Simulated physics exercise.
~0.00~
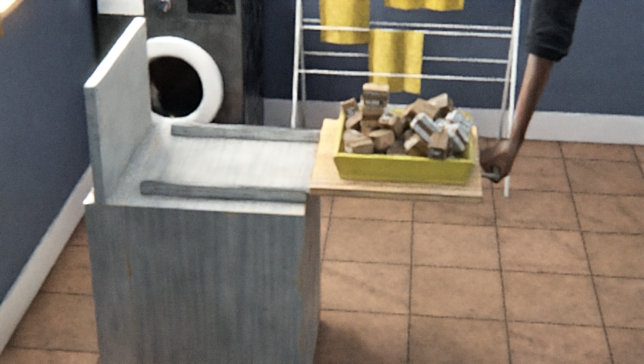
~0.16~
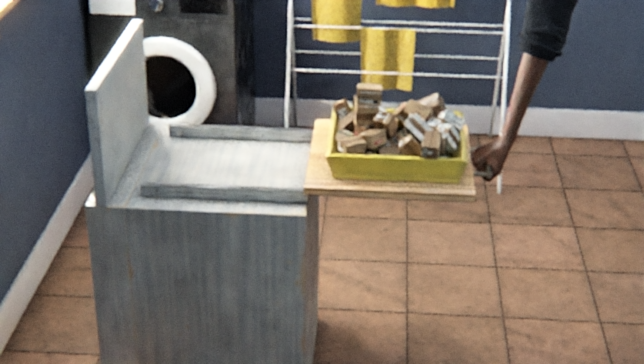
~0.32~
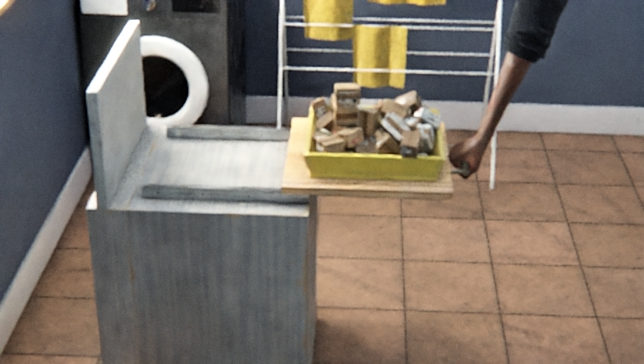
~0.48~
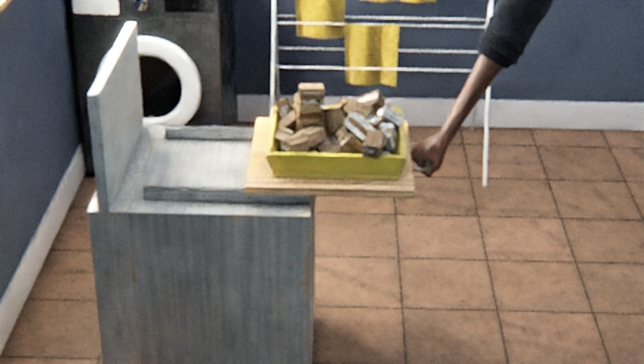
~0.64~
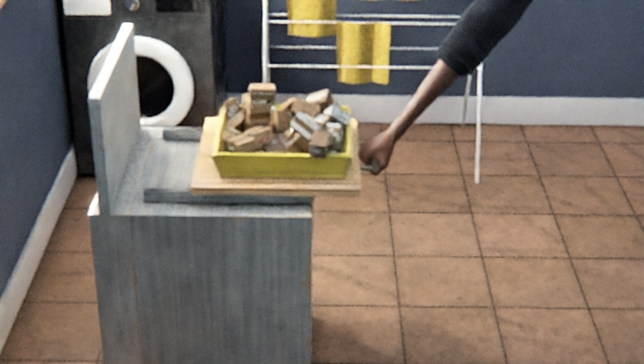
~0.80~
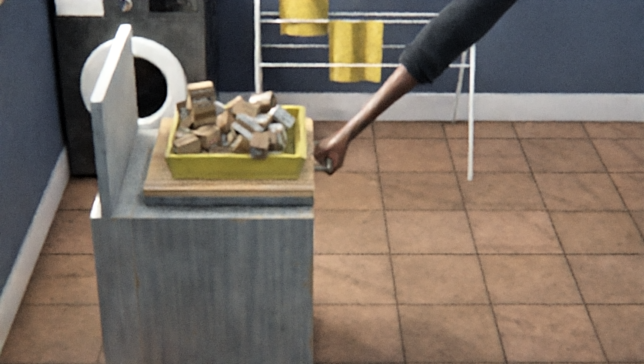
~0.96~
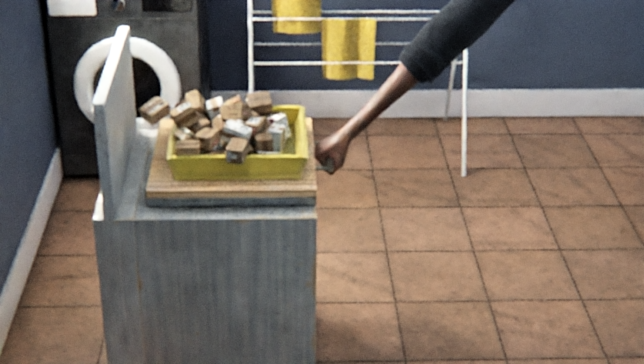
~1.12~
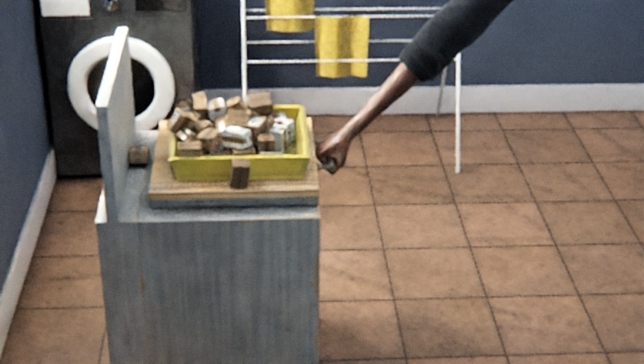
A yellow tote heaped with small brown and grey parcels sits on a pale wooden shelf drawn out from a grey cabinet, seen from slightly above in a room with blue walls and a tiled floor. A white-doored machine and a rack hung with yellow cloths stand behind. A dark-sleeved arm at the right pushes the shelf left, faster as it goes, until it stops over the cabinet. The parcels slide forward, and one tumbles over the tote's left end toward the upright panel. Another drops over the near side, and both rest outside while the others stay in the tote.
